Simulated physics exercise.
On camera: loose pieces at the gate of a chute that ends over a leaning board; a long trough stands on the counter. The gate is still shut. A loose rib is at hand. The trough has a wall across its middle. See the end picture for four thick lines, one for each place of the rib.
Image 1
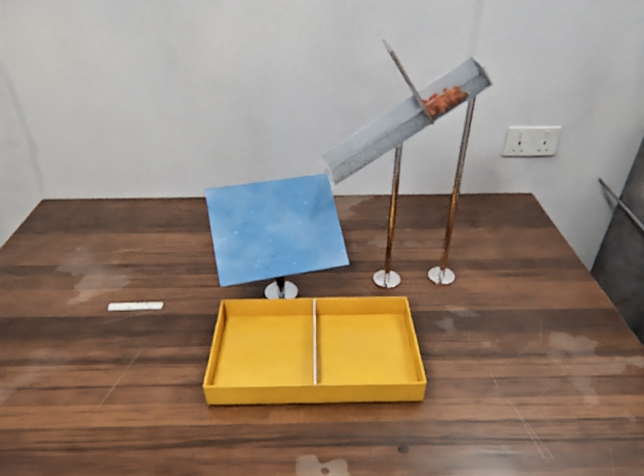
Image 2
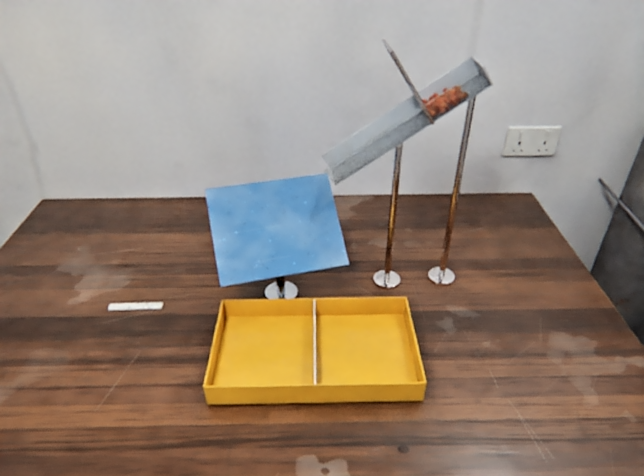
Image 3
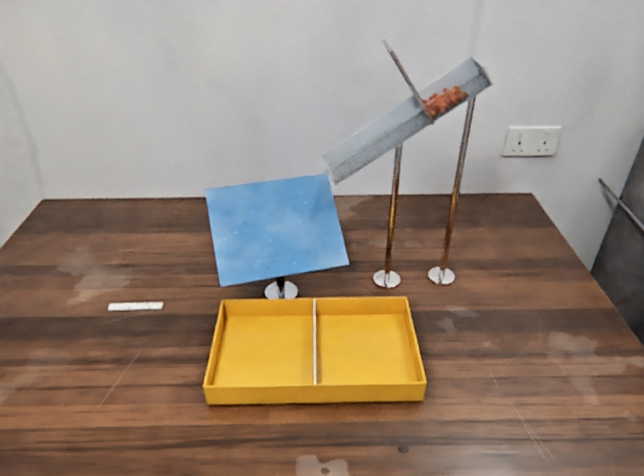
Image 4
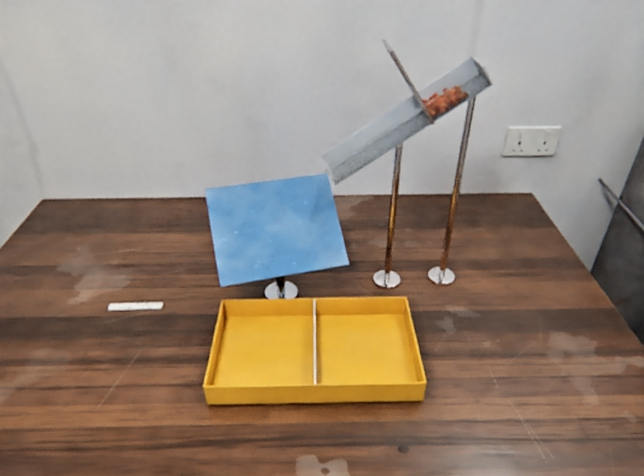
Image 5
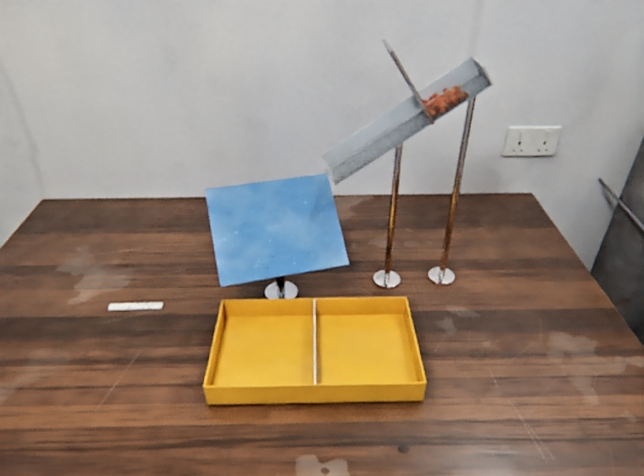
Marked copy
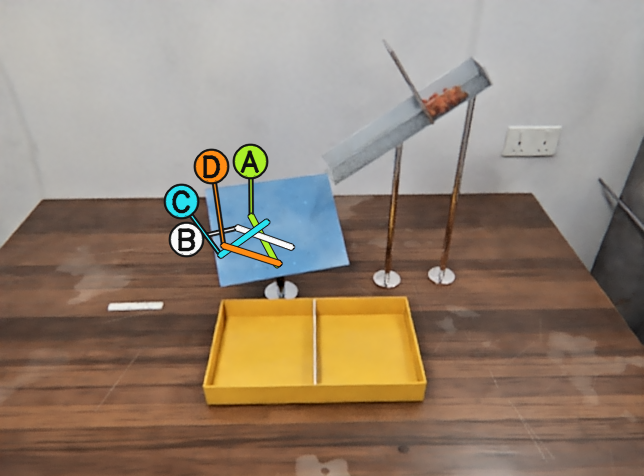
Nothing moves, and the camera stays fixed, looking slightly down on a dark wood-grain counter against a pale wall with a socket at right. Reddish-brown pieces rest behind a thin gate on a sloping grey chute held by two rusty rods, its lower end above a tilted blue board. In front sits a yellow trough with a dividing wall, and a small white strip lies at left.
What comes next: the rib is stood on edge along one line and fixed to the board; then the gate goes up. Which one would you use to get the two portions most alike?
The answer is line B.
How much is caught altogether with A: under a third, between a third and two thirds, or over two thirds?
Over two thirds.
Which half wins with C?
The left half.
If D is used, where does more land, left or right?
The left half.
On the marked copy, line A from (251, 216) to (277, 264); line B from (237, 227) to (291, 247); line C from (266, 222) to (220, 255); line D from (223, 245) to (279, 263).
If A is chosen, of what is caught, the bulk in the left half, a small share in the right.
If B is chosen, of what is caught, close to half in the left half, close to half in the right.
If C is chosen, of what is caught, all but a few in the left half, a small share in the right.
If D is chosen, of what is caught, the bulk in the left half, a small share in the right.
